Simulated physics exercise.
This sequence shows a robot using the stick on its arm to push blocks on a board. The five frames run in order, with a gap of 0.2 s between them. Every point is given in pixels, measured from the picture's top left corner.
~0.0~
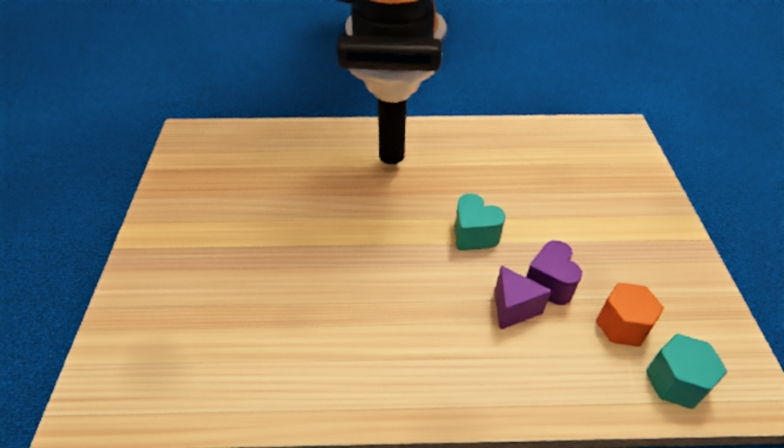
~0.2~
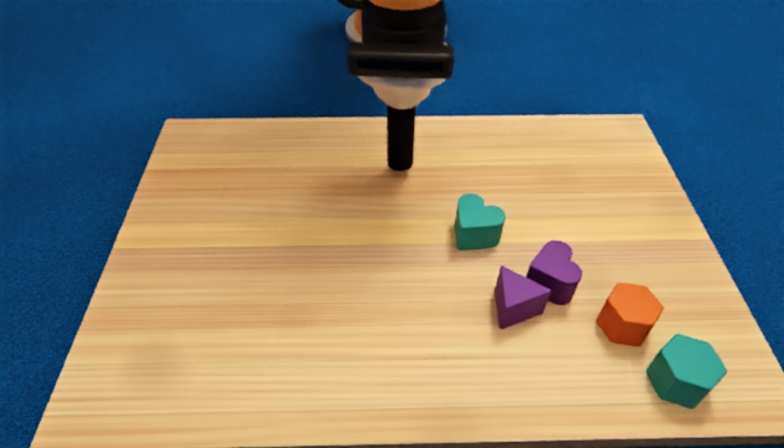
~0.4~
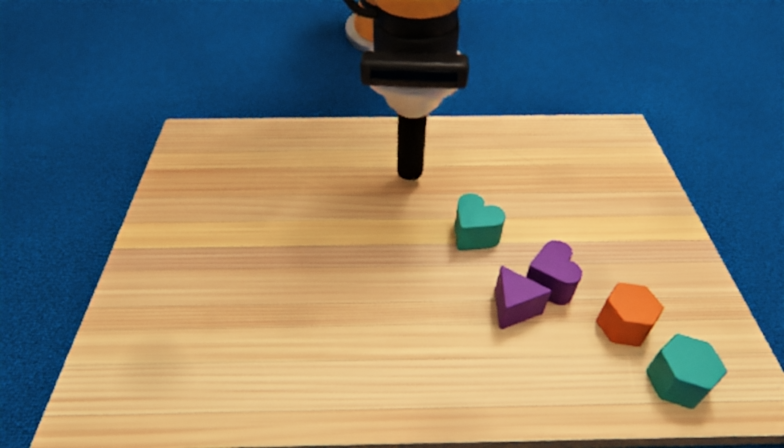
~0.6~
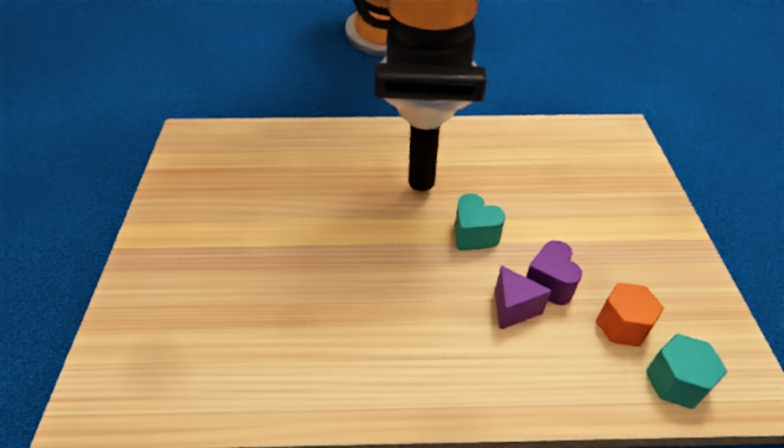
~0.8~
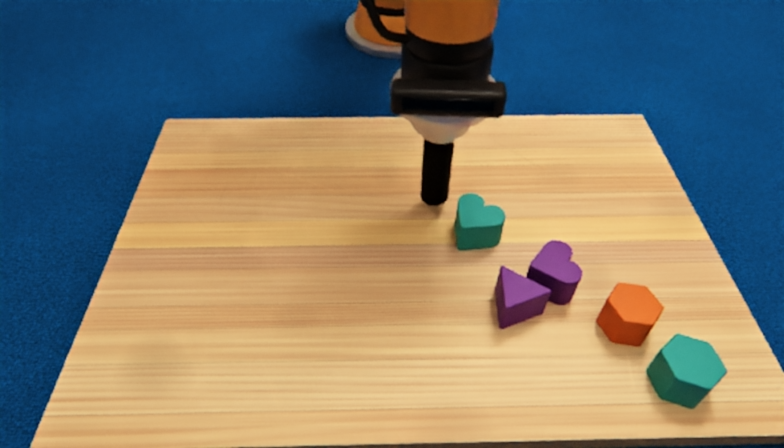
A robot arm with a black stick reaches in from the top over a pale wooden board on a blue surface, seen from above at an angle by a still camera. A turquoise heart block sits right of centre, with a purple three-sided block, a purple heart, an orange six-sided block and a turquoise block toward the lower right. The stick moves slightly right and downward, nearing the turquoise heart, while the blocks stay still.
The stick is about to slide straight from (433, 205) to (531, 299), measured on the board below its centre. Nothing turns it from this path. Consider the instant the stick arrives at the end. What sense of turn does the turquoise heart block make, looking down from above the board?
Seen from overhead, it turns anticlockwise.
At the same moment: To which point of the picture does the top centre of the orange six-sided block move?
At roughly (687, 313).
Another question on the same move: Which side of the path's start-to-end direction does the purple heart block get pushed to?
Heads left.
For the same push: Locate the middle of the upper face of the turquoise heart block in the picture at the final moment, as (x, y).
Near (586, 278).
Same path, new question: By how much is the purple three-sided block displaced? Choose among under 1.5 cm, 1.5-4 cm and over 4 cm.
Answer: Less than 1.5 cm.
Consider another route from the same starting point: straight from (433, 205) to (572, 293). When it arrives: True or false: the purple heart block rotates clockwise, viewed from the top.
False.
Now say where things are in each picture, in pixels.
In the first picture, lower end of the stick at (392, 156), tops of blocks, turquoise heart block at (478, 211), purple three-sided block at (520, 287), purple heart block at (558, 261), orange six-sided block at (636, 303).
In the second picture, stick at (400, 163), blocks as before.
In the third picture, stick at (410, 171), blocks as before.
In the fourth picture, stick at (422, 182), blocks as before.
In the fifth picture, stick at (434, 196), turquoise heart block at (478, 211), purple three-sided block at (520, 287), purple heart block at (558, 261), orange six-sided block at (636, 303).
On the path given first. One third of the way, stick at (464, 225); turquoise heart block at (502, 230).
Two thirds of the way, stick at (498, 256); turquoise heart block at (545, 254), turned 35° anticlockwise; purple heart block at (587, 273), turned 15° clockwise.
At the end, stick at (534, 290); turquoise heart block at (586, 278), turned 60° anticlockwise; purple three-sided block at (522, 297); purple heart block at (632, 281), turned 15° anticlockwise; orange six-sided block at (687, 313), turned 25° clockwise.
